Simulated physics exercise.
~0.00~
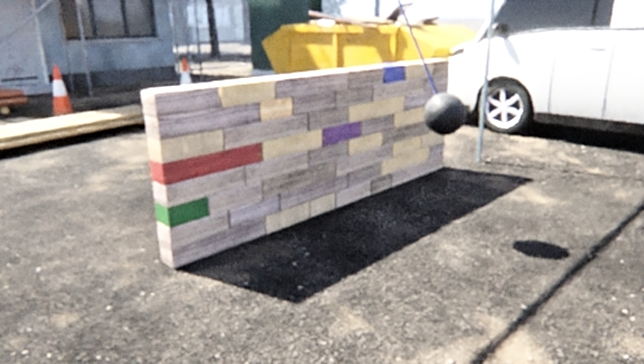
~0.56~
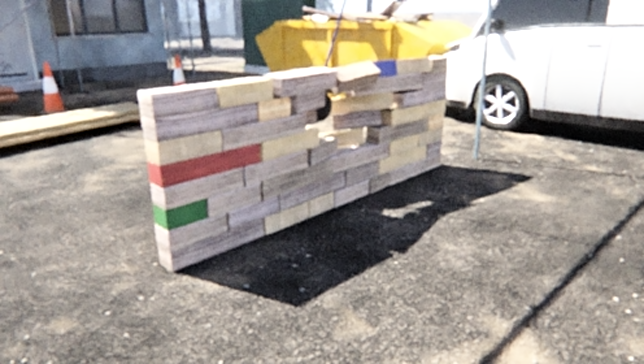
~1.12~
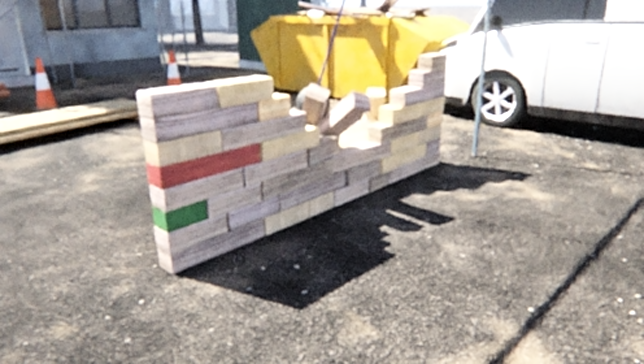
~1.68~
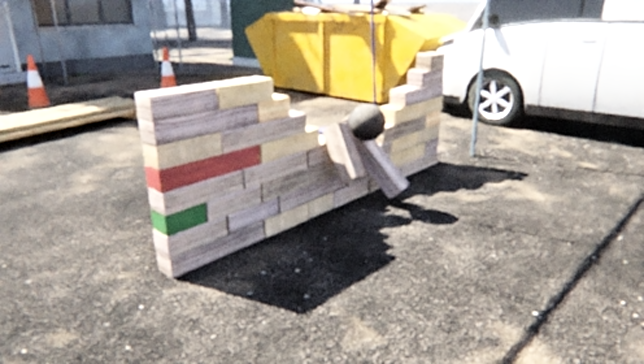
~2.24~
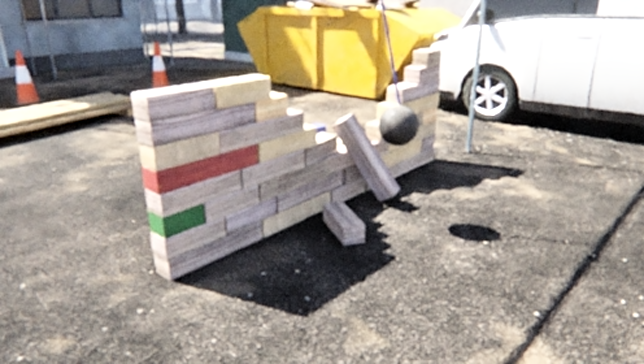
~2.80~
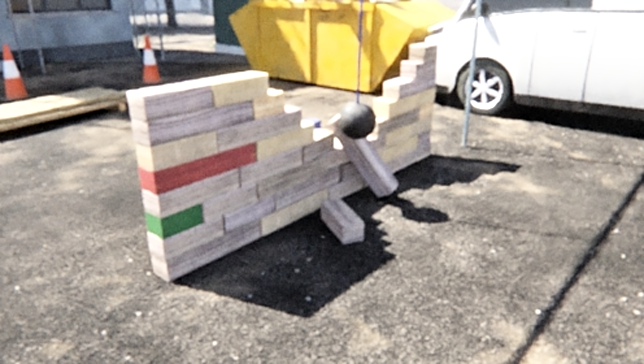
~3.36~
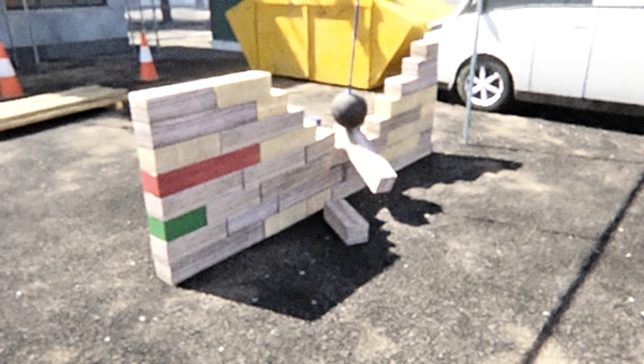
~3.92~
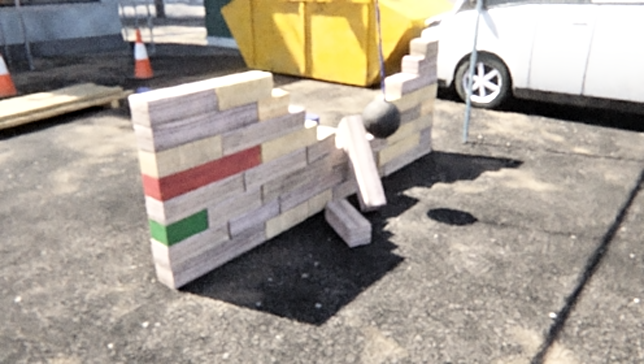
A wall of stacked wooden blocks stood on tarmac as a dark ball on a line swung into it, knocking out the upper middle and leaving a jagged gap. The ball kept swinging by the leaning blocks, while the red and green ones stayed put.
